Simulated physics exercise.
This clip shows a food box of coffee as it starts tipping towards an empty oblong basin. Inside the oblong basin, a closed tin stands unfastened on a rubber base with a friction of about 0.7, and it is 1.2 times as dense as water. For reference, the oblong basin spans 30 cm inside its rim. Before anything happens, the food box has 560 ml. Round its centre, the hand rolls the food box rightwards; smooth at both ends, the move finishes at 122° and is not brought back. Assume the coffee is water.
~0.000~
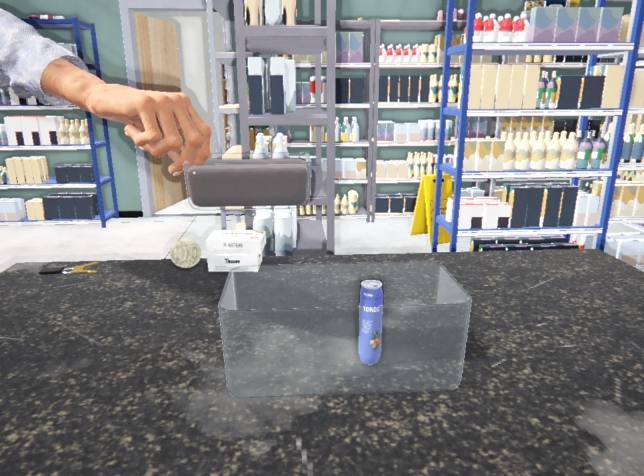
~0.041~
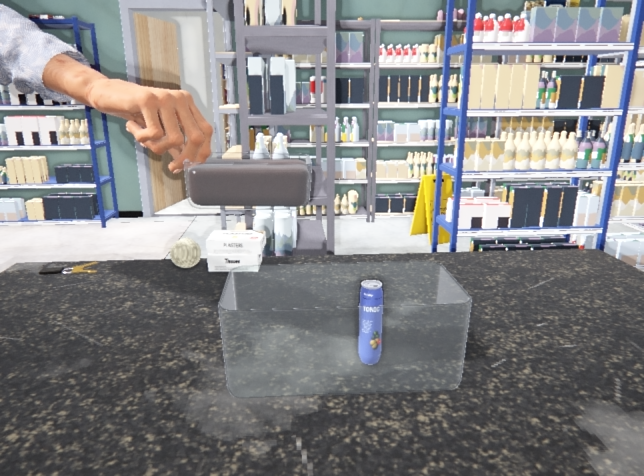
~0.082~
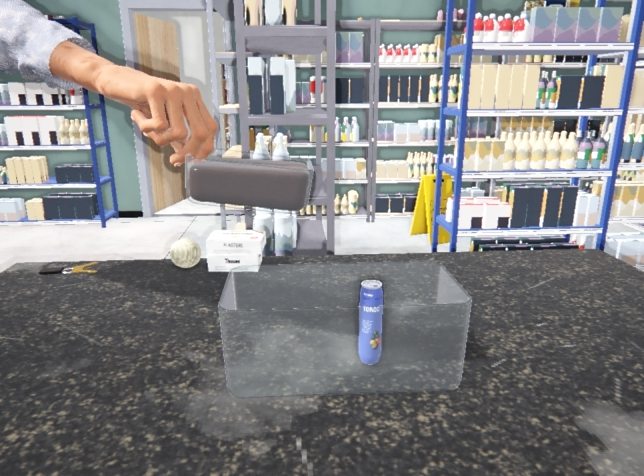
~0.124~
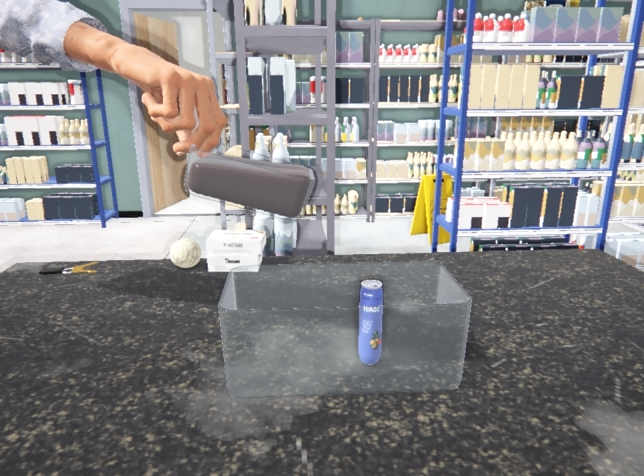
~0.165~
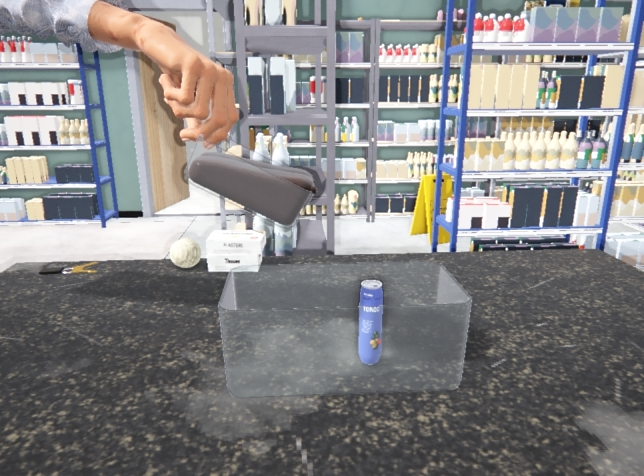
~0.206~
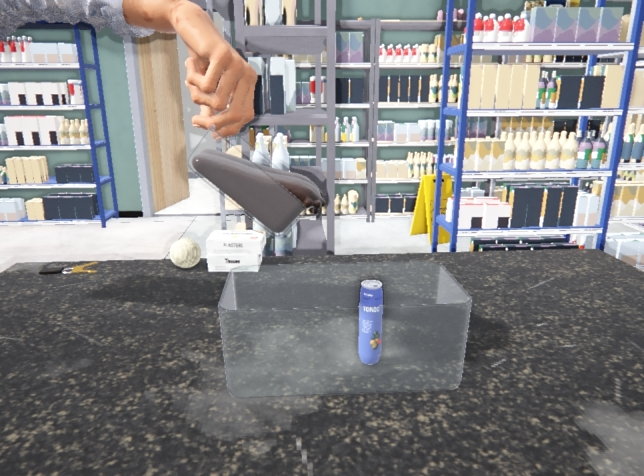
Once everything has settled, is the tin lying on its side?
Yes. It keels over.
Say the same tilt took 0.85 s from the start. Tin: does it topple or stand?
Well, the tin simply holds firm.
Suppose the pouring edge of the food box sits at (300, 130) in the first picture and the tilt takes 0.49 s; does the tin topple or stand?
After that, the tin overturns.
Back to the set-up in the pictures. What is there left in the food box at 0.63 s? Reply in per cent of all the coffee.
Roughly 0 per cent.
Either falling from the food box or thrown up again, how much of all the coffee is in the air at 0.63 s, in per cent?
Near 6 per cent, I'd say.
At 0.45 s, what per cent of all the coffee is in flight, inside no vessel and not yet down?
About 18 per cent.
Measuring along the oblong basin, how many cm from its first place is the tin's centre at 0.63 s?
Reading: Roughly 2 cm.
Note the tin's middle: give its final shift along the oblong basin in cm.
It finishes around 6.5 cm from where it began.
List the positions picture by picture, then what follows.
In the first frame, it leans 0°; its right rim is at (309, 159); the coffee meets the walls at (194, 166) and (307, 164); the oblong basin's rim runs from (226, 288) to (455, 281); the tin's top is at (372, 288).
In the second frame, it leans 2°; its right rim is at (309, 161); the coffee meets the walls at (194, 164) and (308, 165).
In the third frame, it leans 7°; its right rim is at (311, 167); the coffee meets the walls at (196, 162) and (309, 168).
In the fourth frame, it leans 16°; its right rim is at (312, 176); the coffee meets the walls at (196, 160) and (311, 171).
In the fifth frame, it leans 28°; its right rim is at (311, 188); the coffee meets the walls at (197, 157) and (302, 176); 5 per cent is over the edge.
In the sixth frame, it leans 41°; its right rim is at (307, 201); the coffee meets the walls at (198, 154) and (294, 181); 13 per cent is over the edge.
By 0.45 s the tilt is 117° and 7 per cent is still to pour; the tin stands where it began.
By 0.63 s the tilt is 122° and 0 per cent is still to pour; the tin leans 9°.
By 0.82 s the tilt is 122° and 0 per cent is still to pour; the tin leans 14°.
By 1.02 s the tilt is 122° and 0 per cent is still to pour; the tin lies on its side.
At rest the tin lies on its side.
